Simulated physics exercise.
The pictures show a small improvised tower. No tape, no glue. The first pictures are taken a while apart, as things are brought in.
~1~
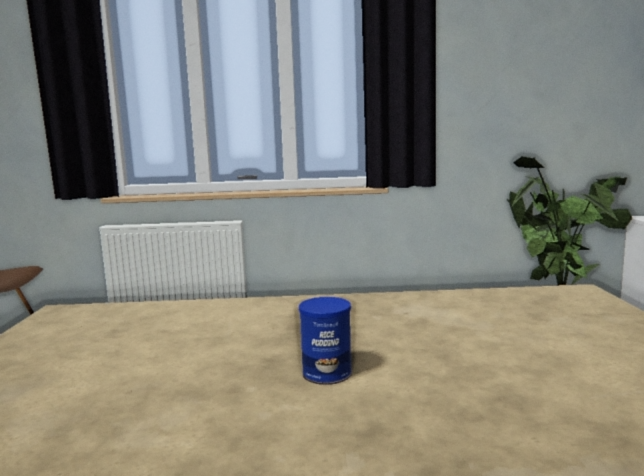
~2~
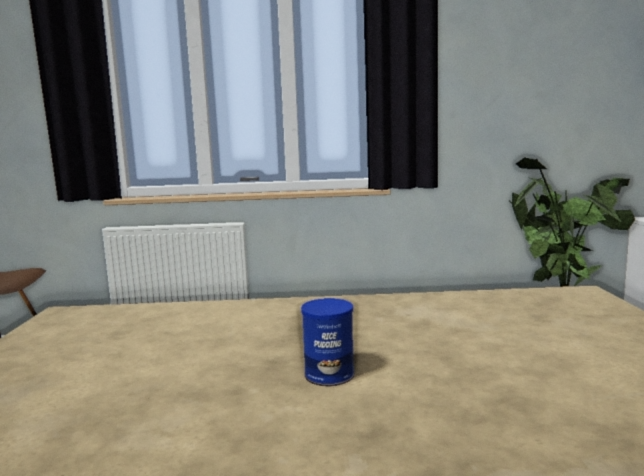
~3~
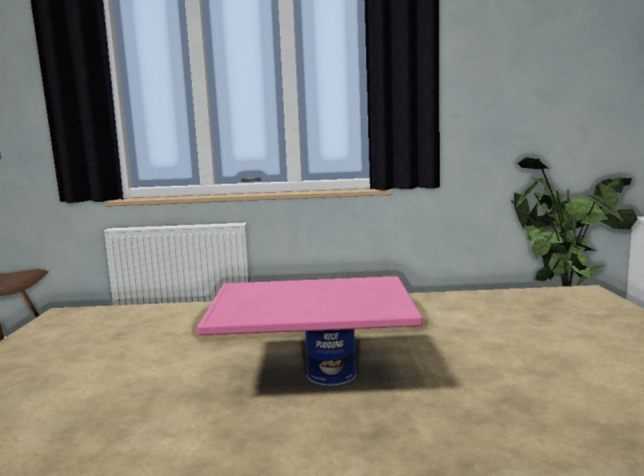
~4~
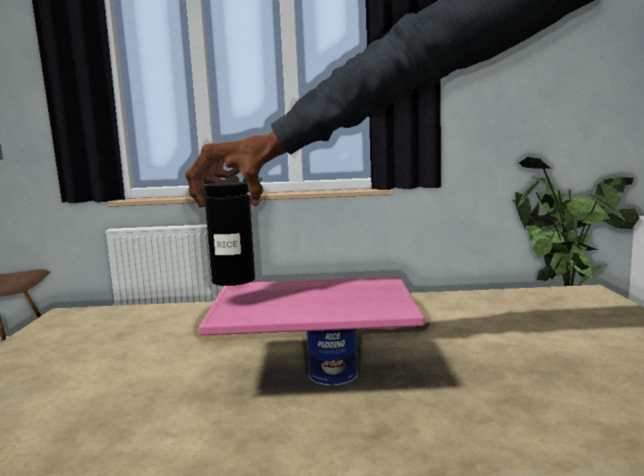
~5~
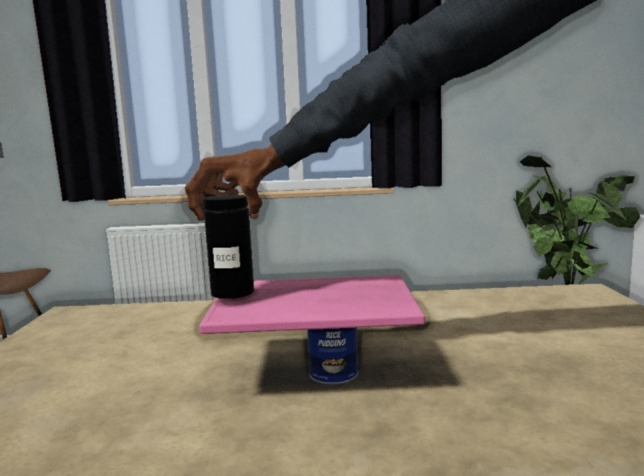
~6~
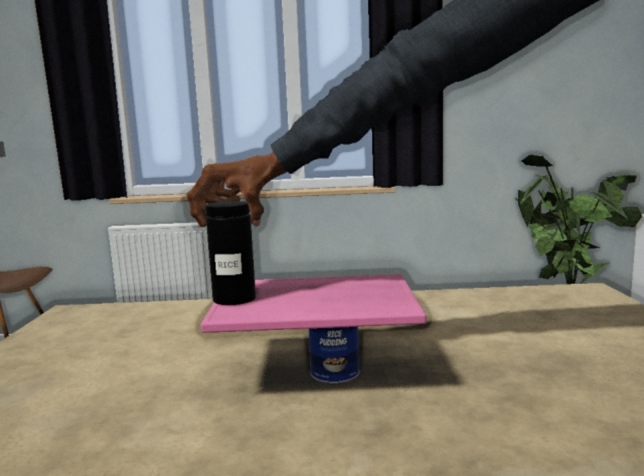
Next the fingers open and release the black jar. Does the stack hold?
In the end the stack loses its balance.
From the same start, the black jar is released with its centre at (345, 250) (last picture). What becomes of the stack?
Then it stays up.
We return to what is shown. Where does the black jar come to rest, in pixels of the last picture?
Near (133, 362).
Then, 0.30 s on from there, black jar now fallen; pink lid turned 57° from how it was put.
Then, 0.50 s on from there, pink lid turned 52° from how it was put.
Then, 0.70 s on from there, pink lid now fallen.
In the end, fallen, pink lid and black jar; blue tin unmoved. At the end, from the last picture's camera, black jar near (133, 362). The stack comes apart.
